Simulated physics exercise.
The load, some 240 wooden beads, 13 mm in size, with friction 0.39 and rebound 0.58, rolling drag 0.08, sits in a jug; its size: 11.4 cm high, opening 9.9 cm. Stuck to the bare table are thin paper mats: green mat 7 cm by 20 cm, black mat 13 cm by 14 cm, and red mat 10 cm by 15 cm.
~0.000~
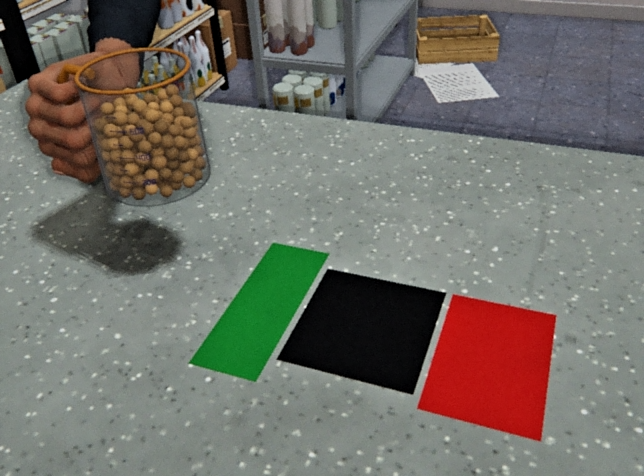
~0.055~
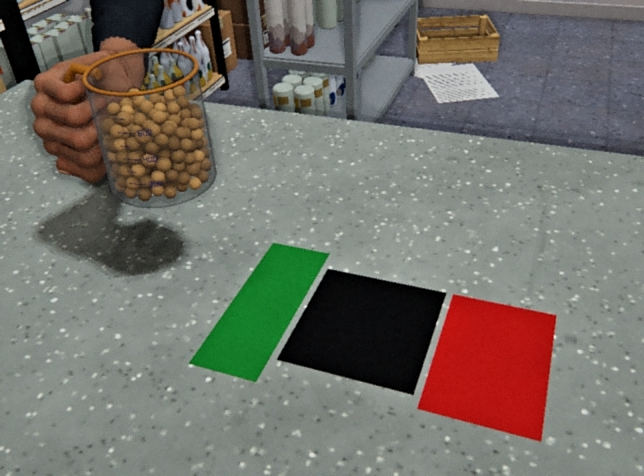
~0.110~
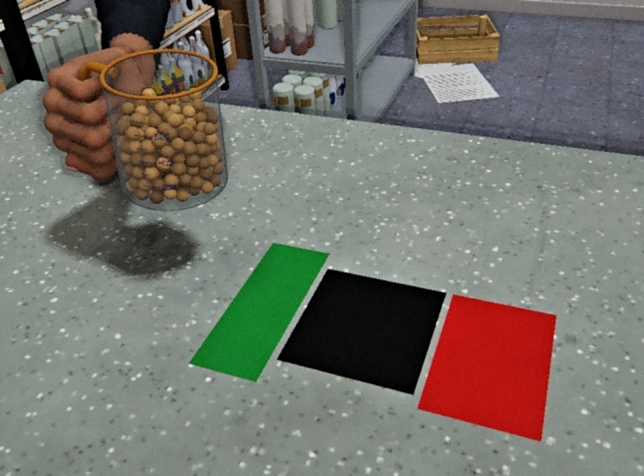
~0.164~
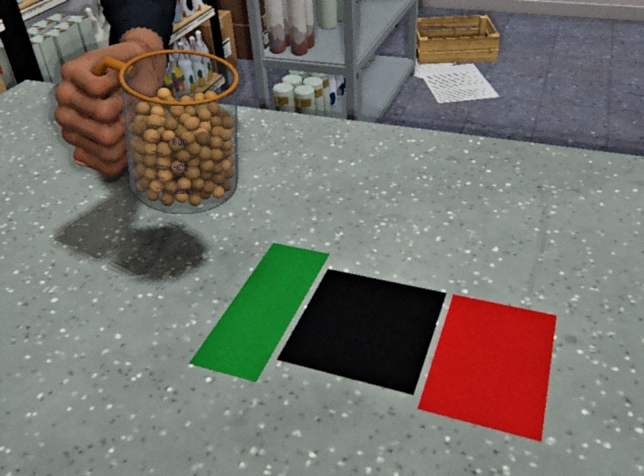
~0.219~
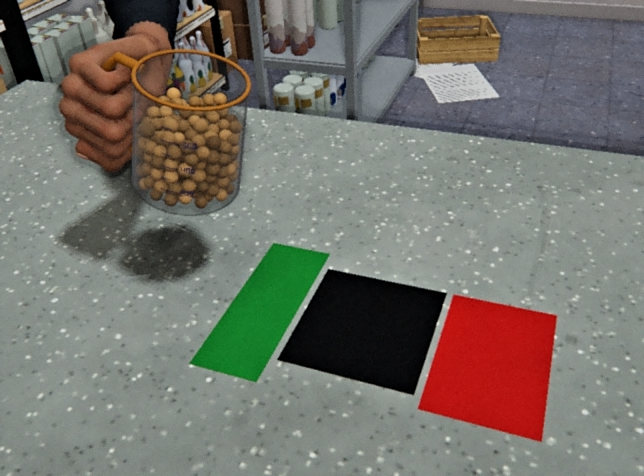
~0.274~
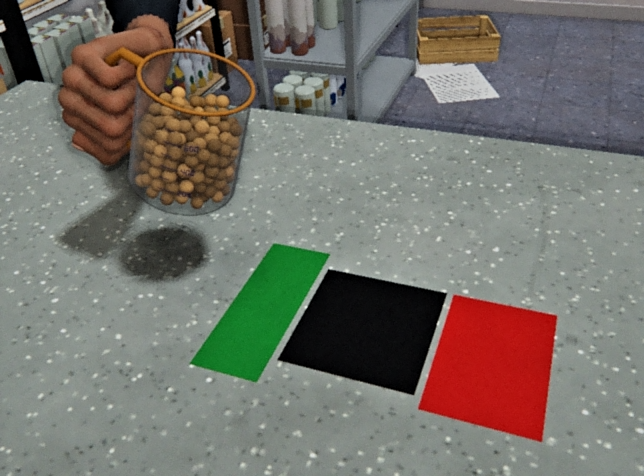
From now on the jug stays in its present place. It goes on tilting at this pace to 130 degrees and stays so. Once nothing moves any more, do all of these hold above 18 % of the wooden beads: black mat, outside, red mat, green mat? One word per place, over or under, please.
Black mat over, outside over, red mat under, green mat under.
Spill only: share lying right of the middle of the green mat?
About 70 percent.
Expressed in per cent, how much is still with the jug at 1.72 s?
Near 0 in a hundred.
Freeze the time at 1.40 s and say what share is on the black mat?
Up to that moment, roughly 5 per cent.
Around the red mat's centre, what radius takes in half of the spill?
About 24 cm.
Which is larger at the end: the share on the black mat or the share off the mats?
The larger share finishes off the mats.
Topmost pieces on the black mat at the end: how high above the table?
Roughly 1.5 cm.
After 0.71 s, tilt 58 degrees; jug 100 %; middle of all pieces on or above the table near (179, 143).
After 1.07 s, tilt 91 degrees; jug 100 %; middle of all pieces on or above the table near (181, 142).
After 1.40 s, tilt 120 degrees; green mat 25 %, jug 65 %, in the air 5 %; middle of all pieces on or above the table near (217, 185).
Then, at 1.72 s, tilt 130 degrees; green mat 35 %, outside 30 %, black mat 30 %; middle of all pieces on or above the table near (304, 284).
In the end, at 2.9 s, green mat 10 %, red mat 5 %, outside 60 %, black mat 25 %, jug 0 %.
